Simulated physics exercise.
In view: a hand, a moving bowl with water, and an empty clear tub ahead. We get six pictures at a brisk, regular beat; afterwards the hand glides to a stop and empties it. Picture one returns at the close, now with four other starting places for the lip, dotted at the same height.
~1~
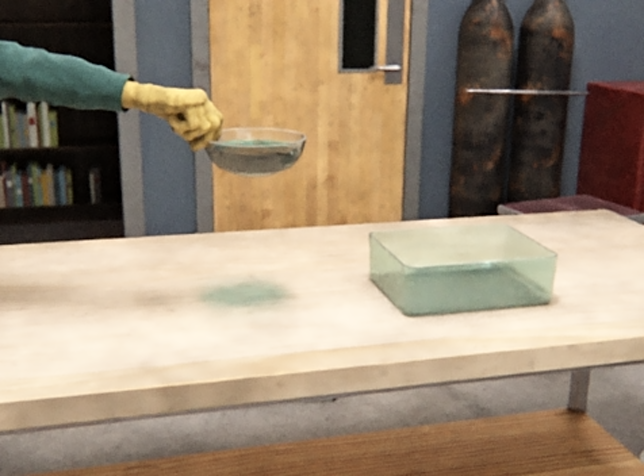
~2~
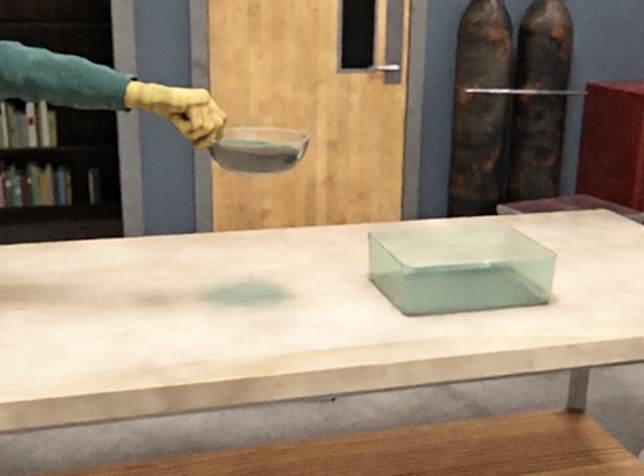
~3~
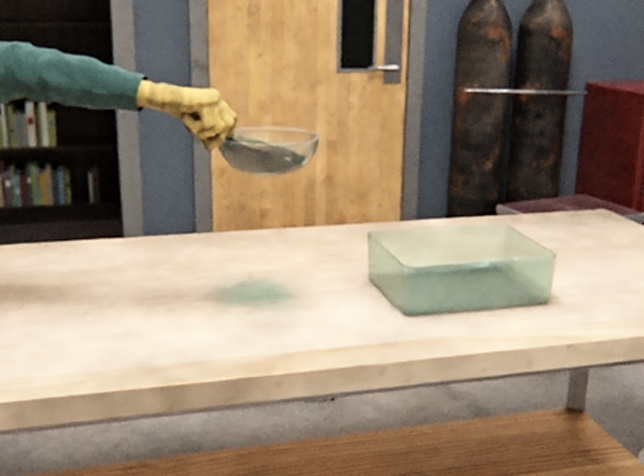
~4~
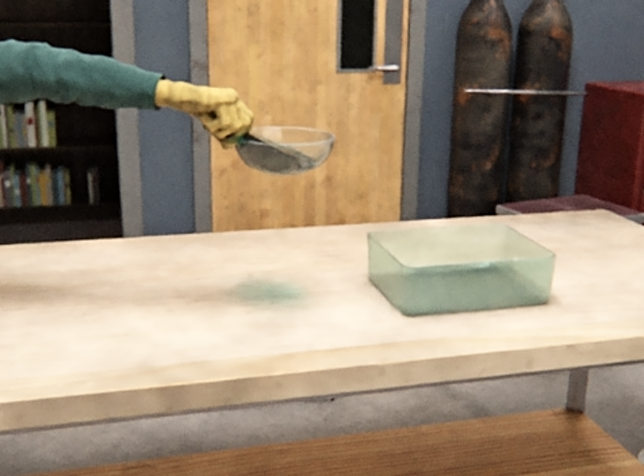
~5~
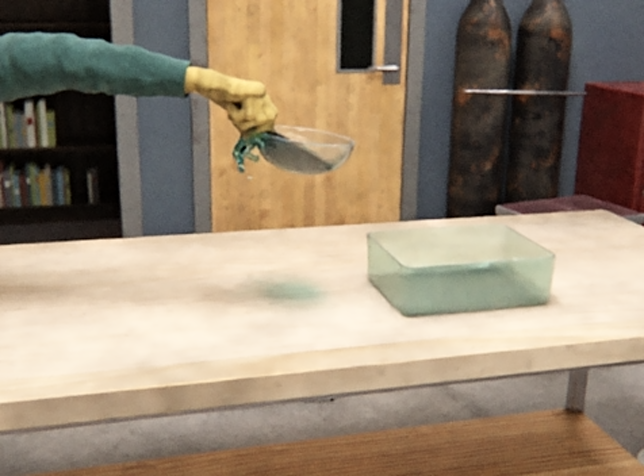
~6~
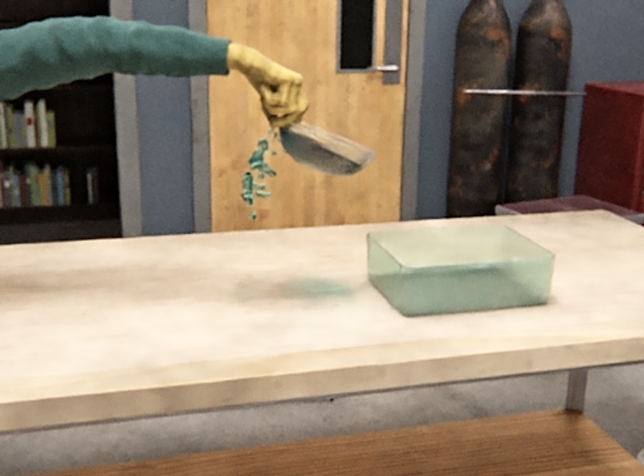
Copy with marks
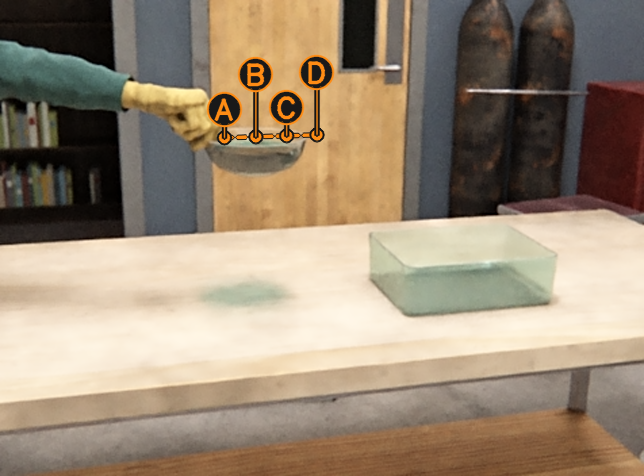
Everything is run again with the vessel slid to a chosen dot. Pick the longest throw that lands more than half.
Go for A.
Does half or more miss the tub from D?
No.
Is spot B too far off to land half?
No, not at all.
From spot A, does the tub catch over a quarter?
Yes, it does.
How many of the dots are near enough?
All of the four.
In orange, A at (224, 137); B at (255, 136); C at (286, 135); D at (316, 134).
For spot A, about 65 % lands in the tub, 26 % falls short and 10 % goes beside or beyond.
For spot B, about 73 % lands in the tub, 13 % falls short and 14 % goes beside or beyond.
For spot C, about 69 % lands in the tub, 11 % falls short and 20 % goes beside or beyond.
For spot D, about 78 % lands in the tub, 15 % falls short and 6 % goes beside or beyond.
